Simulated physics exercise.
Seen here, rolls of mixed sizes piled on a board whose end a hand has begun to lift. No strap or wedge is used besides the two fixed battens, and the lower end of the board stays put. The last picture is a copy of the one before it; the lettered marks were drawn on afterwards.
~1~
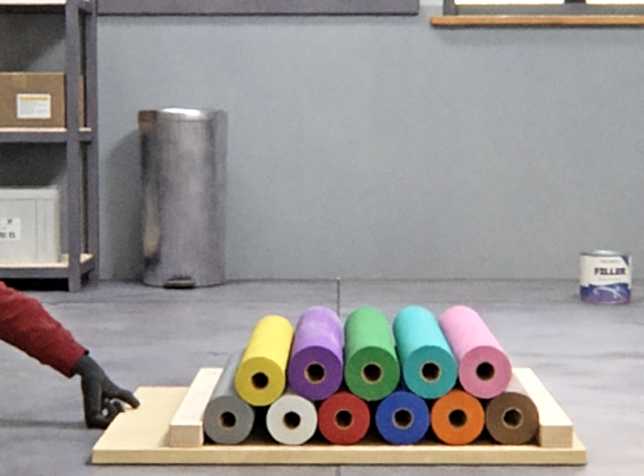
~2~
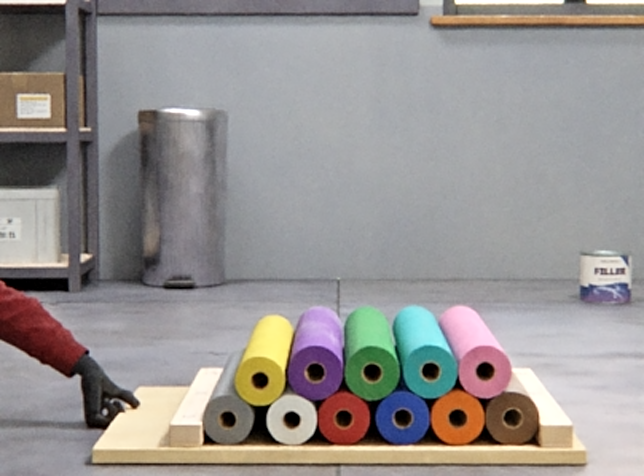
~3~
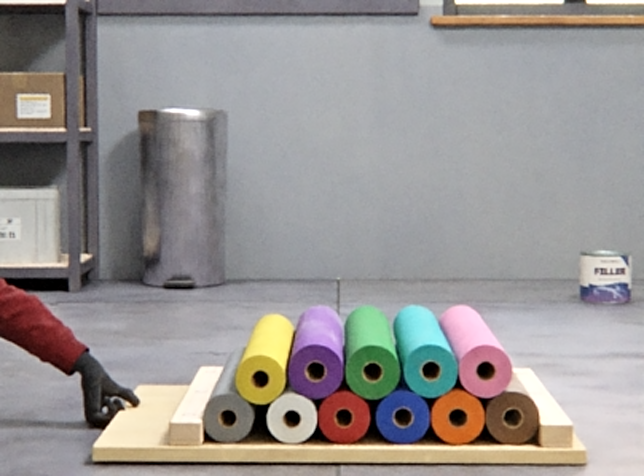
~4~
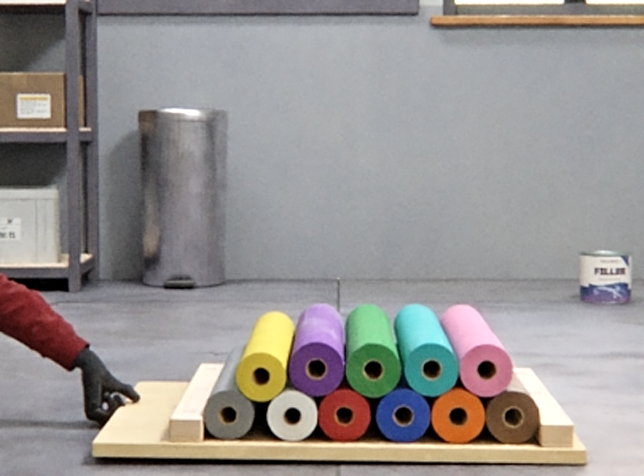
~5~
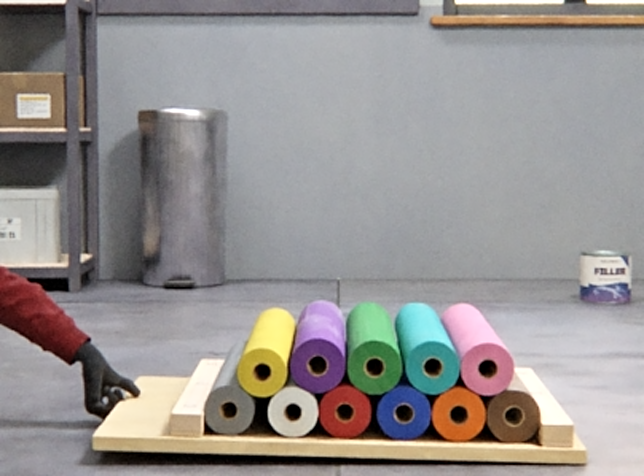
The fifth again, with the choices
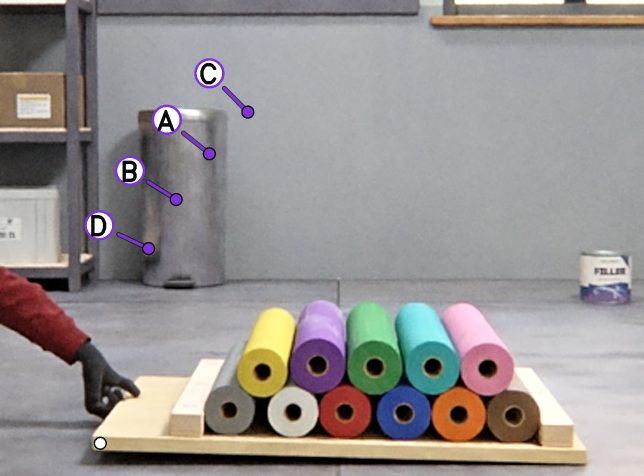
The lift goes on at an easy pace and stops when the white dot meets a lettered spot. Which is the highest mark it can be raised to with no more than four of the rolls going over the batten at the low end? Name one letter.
Raise it to D.
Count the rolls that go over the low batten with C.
The count is five.
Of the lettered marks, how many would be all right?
One of them.
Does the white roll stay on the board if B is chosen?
Yes, with B.
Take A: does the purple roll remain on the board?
No, with A.
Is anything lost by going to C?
Yes.
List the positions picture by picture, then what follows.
The first picture shows yellow roll (260, 380); purple roll (315, 372); turquoise roll (431, 371).
The second picture shows turquoise roll (431, 371); green roll (372, 373).
The third picture shows board (339, 410); grey roll (228, 418); white roll (292, 418); brown roll (513, 418).
The fourth picture shows board (339, 408); grey roll (229, 414); white roll (293, 416).
The fifth picture shows board (339, 405); grey roll (229, 410); white roll (293, 412).
On the marked copy, A at (209, 154); B at (176, 199); C at (248, 112); D at (148, 249); the white dot at (100, 443).
Following D. Soon after the start, board at 16°.
Later, board at 25°.
In the end, board at 25°, none over the low batten.
As for the rest, A five over the low batten; B five over the low batten; C five over the low batten.
